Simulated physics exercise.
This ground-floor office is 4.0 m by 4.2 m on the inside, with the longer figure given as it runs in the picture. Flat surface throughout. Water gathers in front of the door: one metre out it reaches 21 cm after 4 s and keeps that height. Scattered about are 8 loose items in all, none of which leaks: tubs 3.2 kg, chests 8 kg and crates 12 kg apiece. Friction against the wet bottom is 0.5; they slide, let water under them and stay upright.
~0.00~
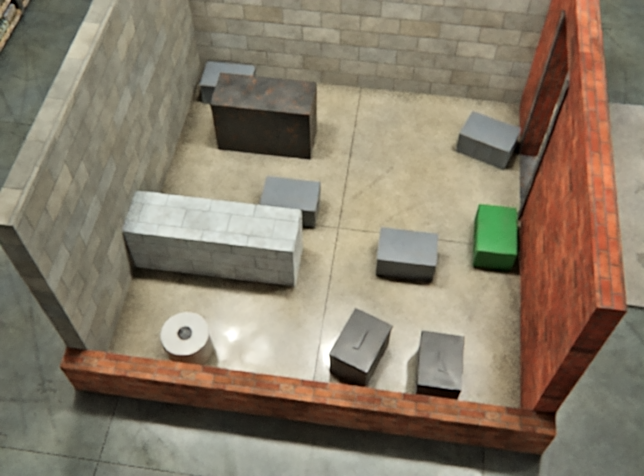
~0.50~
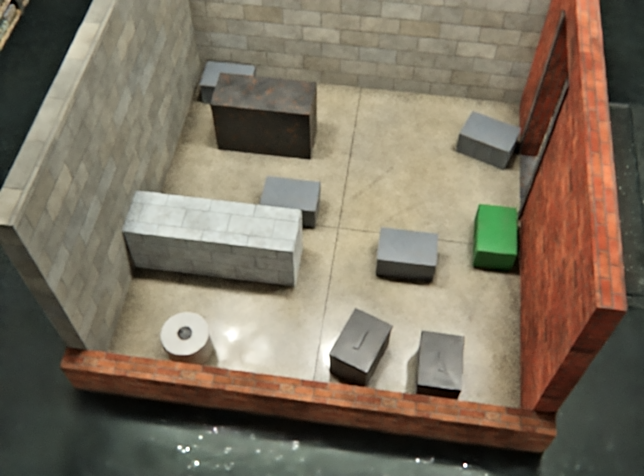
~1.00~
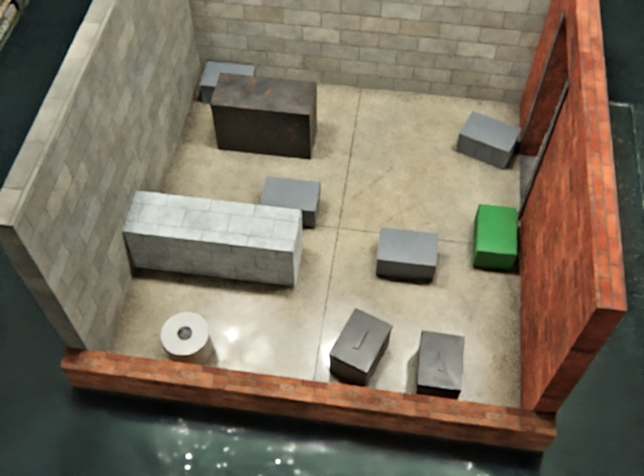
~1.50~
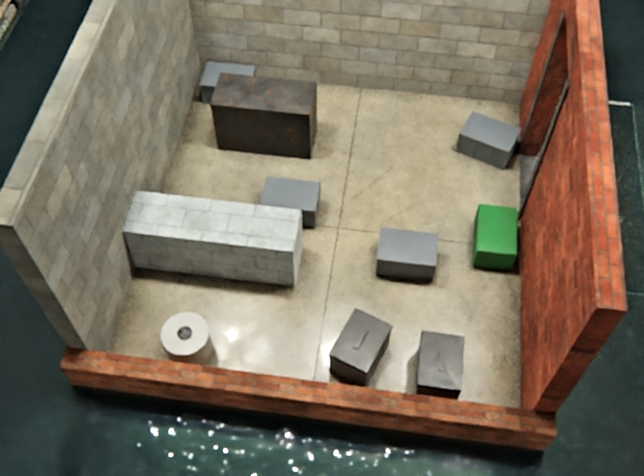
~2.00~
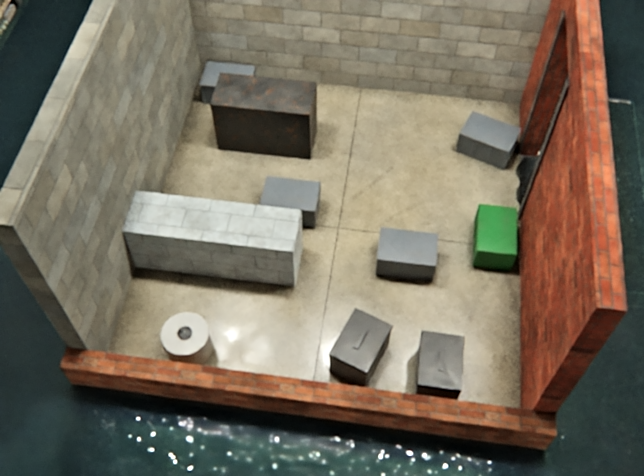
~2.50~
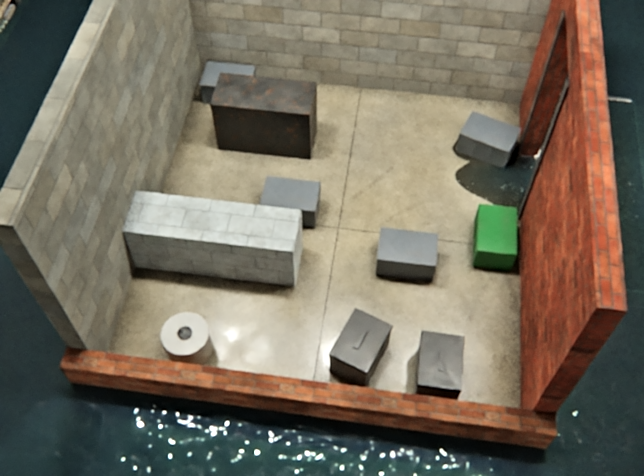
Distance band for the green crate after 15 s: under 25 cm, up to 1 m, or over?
It should linger near its start.
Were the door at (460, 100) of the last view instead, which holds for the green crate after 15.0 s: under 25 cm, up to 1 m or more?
Outcome: The green crate moves far off.
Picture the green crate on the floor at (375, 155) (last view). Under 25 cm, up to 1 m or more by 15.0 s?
What happens is it creeps a short distance.
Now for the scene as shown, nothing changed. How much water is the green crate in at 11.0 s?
Roughly 3 cm.
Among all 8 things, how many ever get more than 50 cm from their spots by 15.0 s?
The total is 5.
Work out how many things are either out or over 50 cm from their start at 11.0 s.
Tally at that time: 2.
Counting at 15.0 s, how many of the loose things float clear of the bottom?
Count: 8.
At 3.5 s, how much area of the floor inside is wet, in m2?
2.5 m2.
After 3.5 s the green crate is near (498, 229), 0.0 m from its start, aground; 0 afloat.
After 6.8 s the green crate is near (498, 229), 0.0 m from its start, aground; 1 afloat.
After 11.0 s the green crate is near (498, 229), 0.0 m from its start, aground; 3 afloat.
After 15.0 s the green crate is near (494, 234), 0.1 m from its start, afloat; 8 afloat.
